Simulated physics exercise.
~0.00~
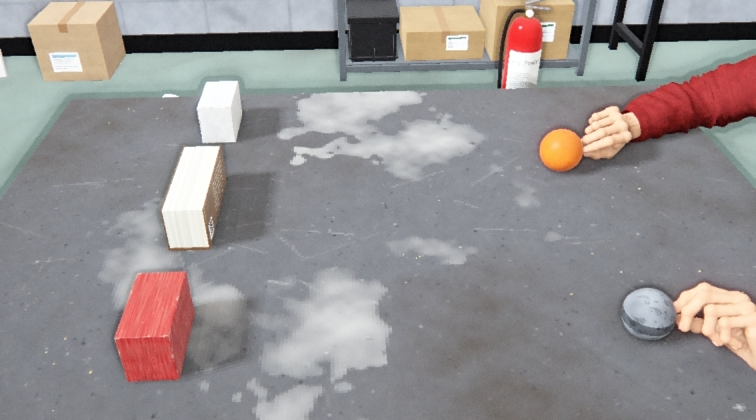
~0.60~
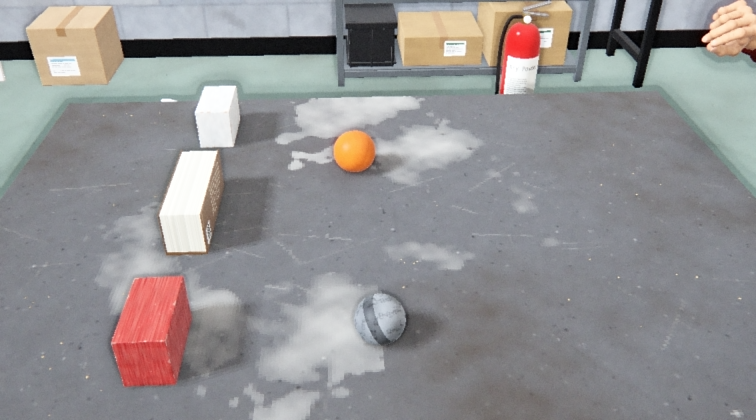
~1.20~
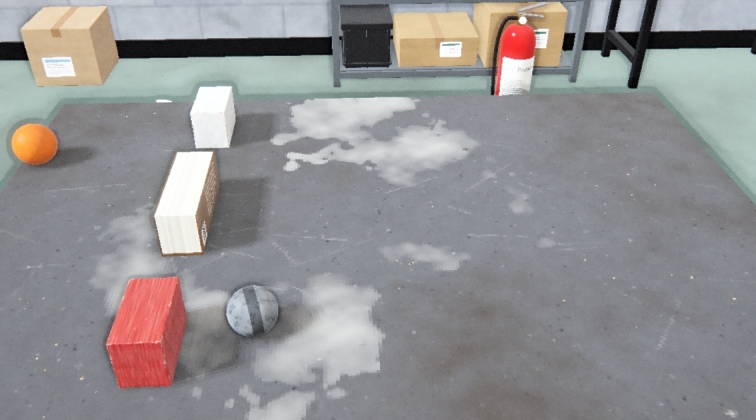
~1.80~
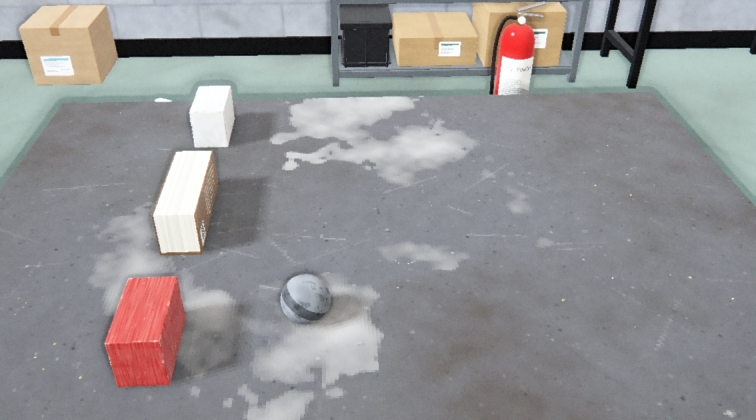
An orange and a grey ball with a dark band roll leftward across a scuffed dark tabletop, seen from above in a workroom with cardboard boxes and a red fire extinguisher behind. On the left stand a white block at the back, a brown and cream book-like block in the middle and a red block in front. Two hands at the right release the balls and draw away. The orange passes through the gap between the white and middle blocks, reaching the left edge, while the grey ball hits a block and turns back. Finally the orange is out of sight, and the grey ball sits a little to the right of the red block.
